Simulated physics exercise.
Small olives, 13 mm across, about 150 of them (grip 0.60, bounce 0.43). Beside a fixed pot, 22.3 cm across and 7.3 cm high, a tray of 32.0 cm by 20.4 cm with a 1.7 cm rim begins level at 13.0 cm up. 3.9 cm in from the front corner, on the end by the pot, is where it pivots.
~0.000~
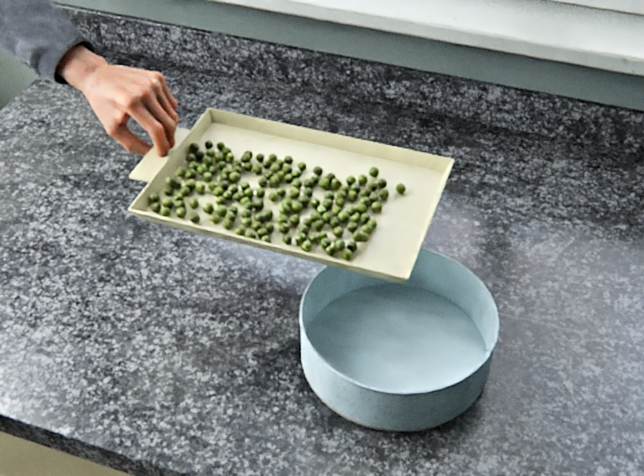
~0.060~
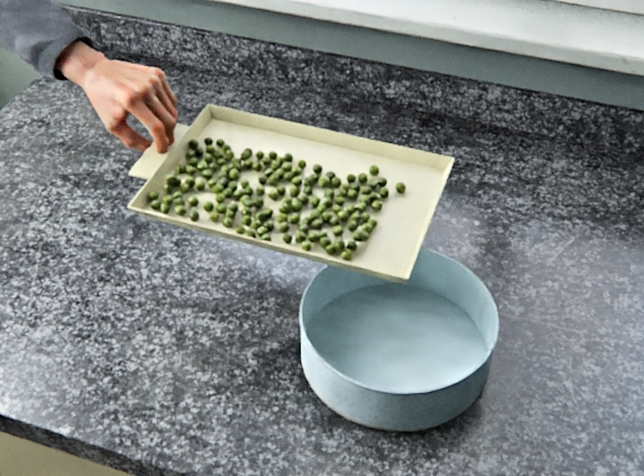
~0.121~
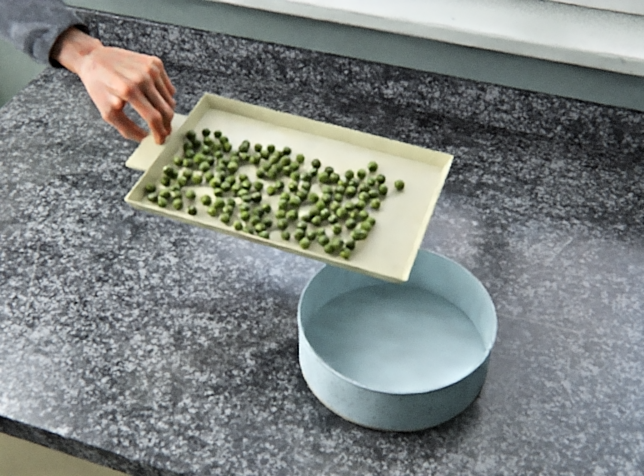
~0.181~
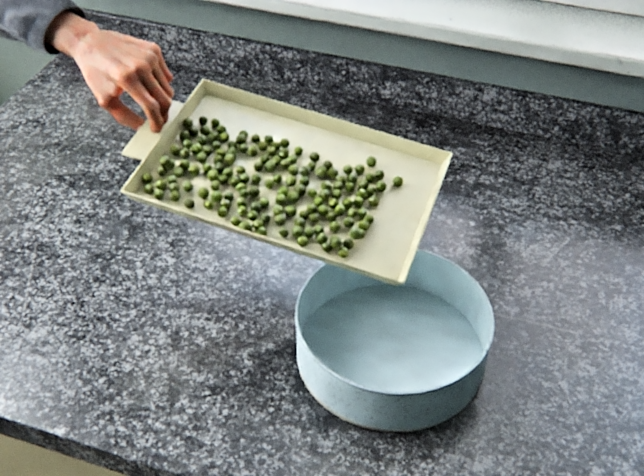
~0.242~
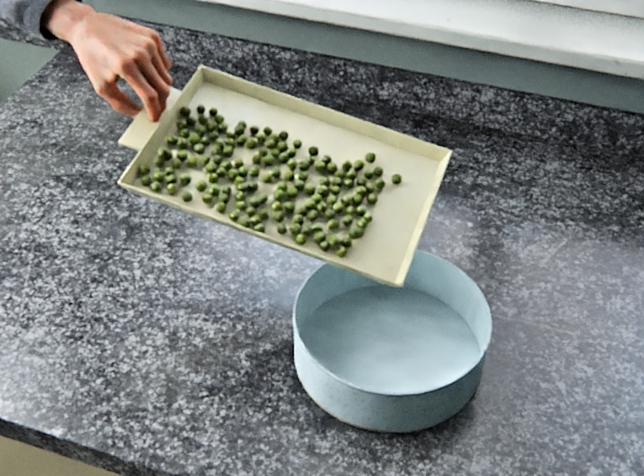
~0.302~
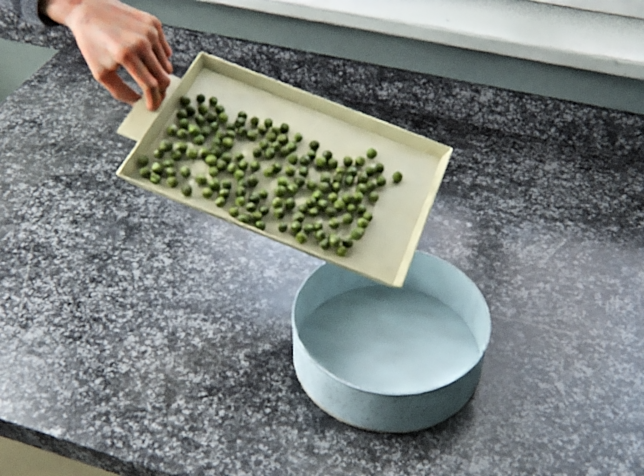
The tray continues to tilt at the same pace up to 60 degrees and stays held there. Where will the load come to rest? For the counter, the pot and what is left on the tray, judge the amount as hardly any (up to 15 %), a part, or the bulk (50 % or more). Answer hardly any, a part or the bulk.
Counter: Hardly any; pot: The bulk; tray: A part.
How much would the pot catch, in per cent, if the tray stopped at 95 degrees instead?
That comes out at some 100 per cent.
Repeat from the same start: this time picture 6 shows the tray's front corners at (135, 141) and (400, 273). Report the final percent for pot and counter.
Pot: 30, counter: 35.
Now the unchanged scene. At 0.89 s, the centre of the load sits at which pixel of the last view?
Estimated load position: Around (362, 229).
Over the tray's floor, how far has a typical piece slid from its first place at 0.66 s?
By then it sits near 8 cm from where it began.
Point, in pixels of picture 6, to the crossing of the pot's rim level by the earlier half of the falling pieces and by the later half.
At roughly (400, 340) first, later on at (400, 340).
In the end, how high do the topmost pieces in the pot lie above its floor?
About 2.5 centimetres.
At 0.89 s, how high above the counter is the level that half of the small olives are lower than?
Some 18 cm above the counter.
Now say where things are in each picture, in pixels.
The first frame shows tray tilt 0 degrees, front corners at (137, 207) and (402, 272); middle of the pieces at (273, 197); pot at (399, 313).
The second frame shows tray tilt 1 degrees, front corners at (137, 204) and (403, 272); middle of the pieces at (273, 195).
The third frame shows tray tilt 4 degrees, front corners at (134, 197) and (401, 273), lowest corner right front; middle of the pieces at (271, 190).
The fourth frame shows tray tilt 8 degrees, front corners at (130, 188) and (399, 275), lowest corner right front; middle of the pieces at (269, 184).
The fifth frame shows tray tilt 11 degrees, front corners at (128, 180) and (397, 277), lowest corner right front; middle of the pieces at (268, 178).
The sixth frame shows tray tilt 15 degrees, front corners at (126, 172) and (396, 279), lowest corner right front; middle of the pieces at (268, 173); pot at (391, 314). The tray's pace is about 60 degrees a second.
After 0.66 s, tilt 37 degrees; the tray holds 100 %, the pot 0 %.
After 0.89 s, tilt 52 degrees; the tray holds 95 %, the pot 0 %.
Then, at 1.24 s, tilt 60 degrees; the tray holds 60 %, the pot 35 %.
At rest (2.6 s), counter 0 %, pot 70 %, tray 30 %.
